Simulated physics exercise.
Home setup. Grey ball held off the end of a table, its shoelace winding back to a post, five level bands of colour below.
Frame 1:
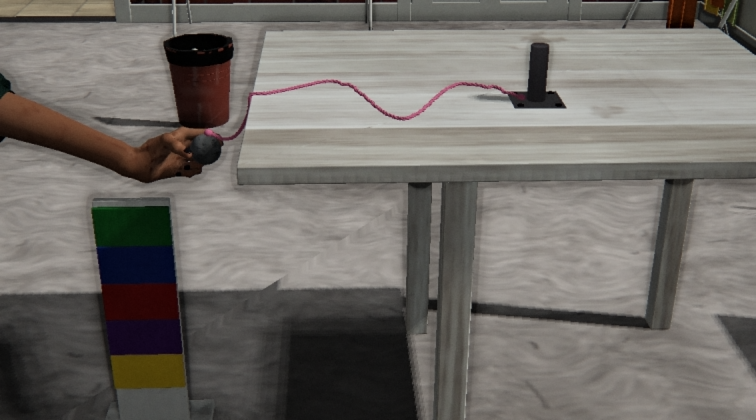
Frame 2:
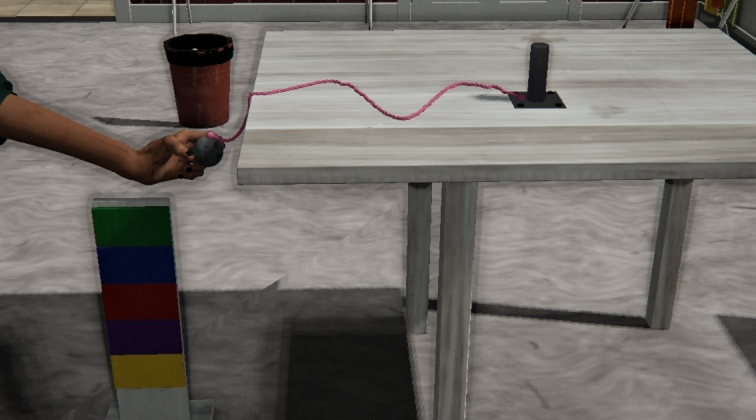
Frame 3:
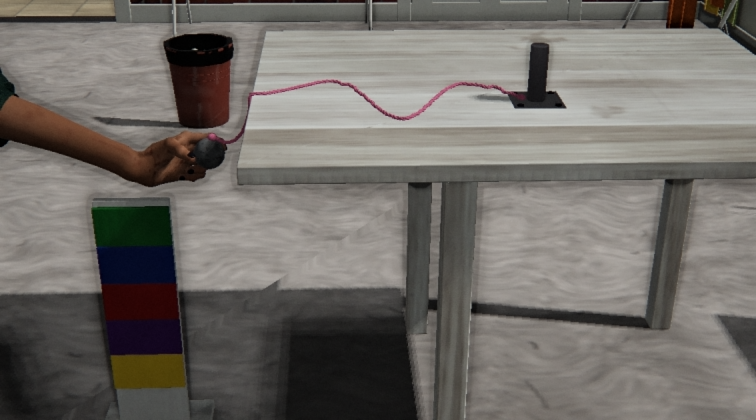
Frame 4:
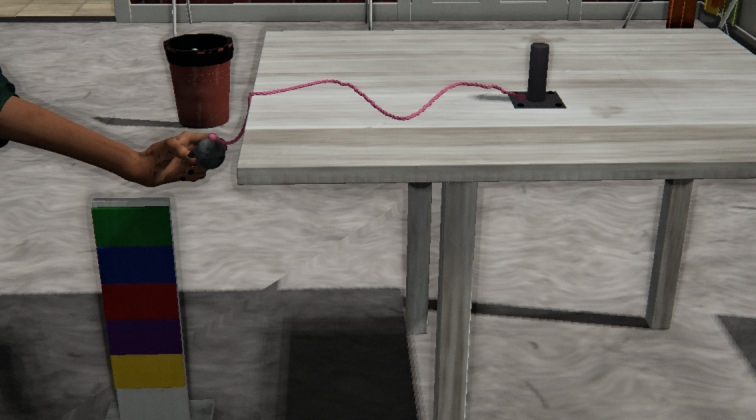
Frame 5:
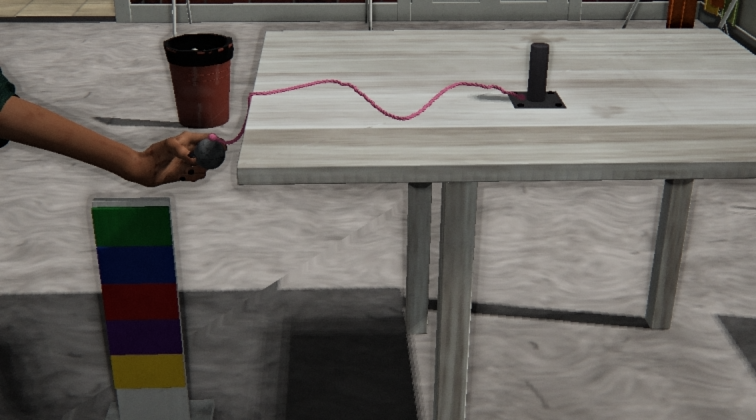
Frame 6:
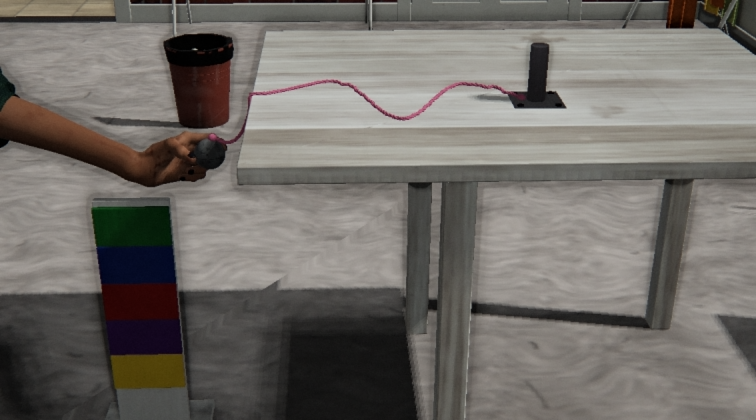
A hand holds a grey ball on a pink shoelace almost still beside the table.
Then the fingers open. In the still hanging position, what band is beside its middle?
Its centre hangs level with the purple band.
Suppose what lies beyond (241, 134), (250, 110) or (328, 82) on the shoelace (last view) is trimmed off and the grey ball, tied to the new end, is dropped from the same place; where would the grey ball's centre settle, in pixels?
In order, roughly (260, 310), (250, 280) and (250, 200).
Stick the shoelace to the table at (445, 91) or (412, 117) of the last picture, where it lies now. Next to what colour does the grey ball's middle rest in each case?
Results, in sequence: Red / blue.
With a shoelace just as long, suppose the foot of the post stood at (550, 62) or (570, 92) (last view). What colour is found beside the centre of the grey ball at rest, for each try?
It comes out red the first time and red the second time.
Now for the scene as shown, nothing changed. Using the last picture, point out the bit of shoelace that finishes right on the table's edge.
The point at (369, 101).
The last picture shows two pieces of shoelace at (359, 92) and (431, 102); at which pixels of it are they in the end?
Well, the first one sits at (252, 135), and the second one sits at (367, 99).
Soon after, ball near (251, 322); level with purple.
After that, ball near (272, 334); level with purple.
In the end, ball near (265, 336); level with purple. Its middle rests at the purple band.
